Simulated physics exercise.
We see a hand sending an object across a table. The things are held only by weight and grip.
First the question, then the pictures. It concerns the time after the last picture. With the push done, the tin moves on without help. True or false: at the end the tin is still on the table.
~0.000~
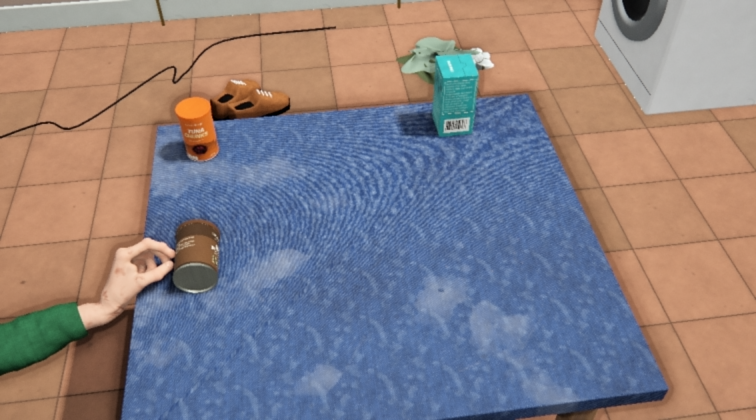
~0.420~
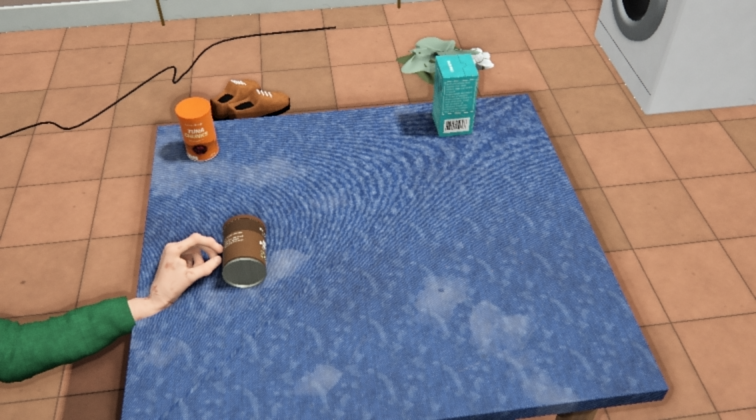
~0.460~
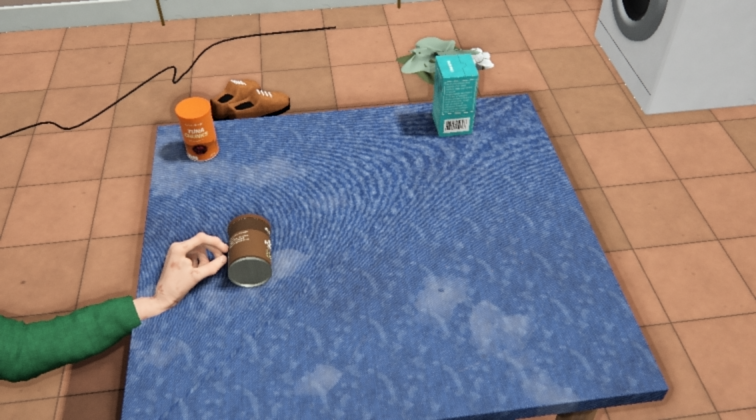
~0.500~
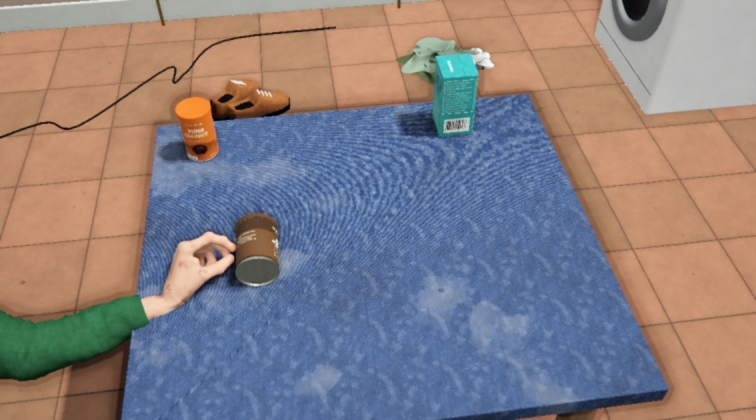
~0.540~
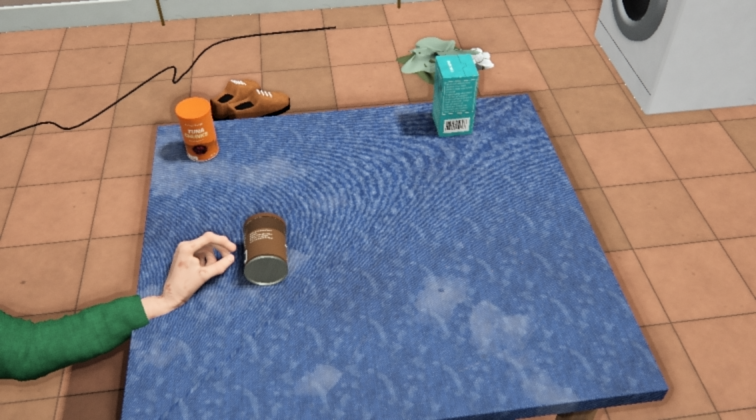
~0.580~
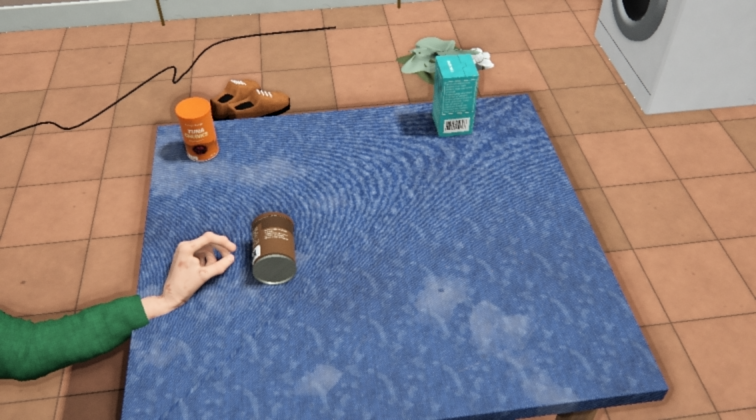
True.
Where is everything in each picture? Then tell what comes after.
In the first picture, under the hand; brown tin (197, 256).
In the second picture, under the hand; brown tin (245, 251).
In the third picture, under the hand; brown tin (250, 250).
In the fourth picture, brown tin (257, 250).
In the fifth picture, brown tin (265, 249) shifted a little.
In the sixth picture, brown tin (273, 248) shifted a little.
After 0.88 s, brown tin shifted well along near (328, 243).
After 1.38 s, brown tin shifted well along near (392, 236).
After 2.78 s, brown tin shifted well along near (431, 232).
After 5.68 s, brown tin resting near (431, 232).
In the end (7.5 s), moved from the start, brown tin. At the end, from the last picture's camera, brown tin near (431, 232).
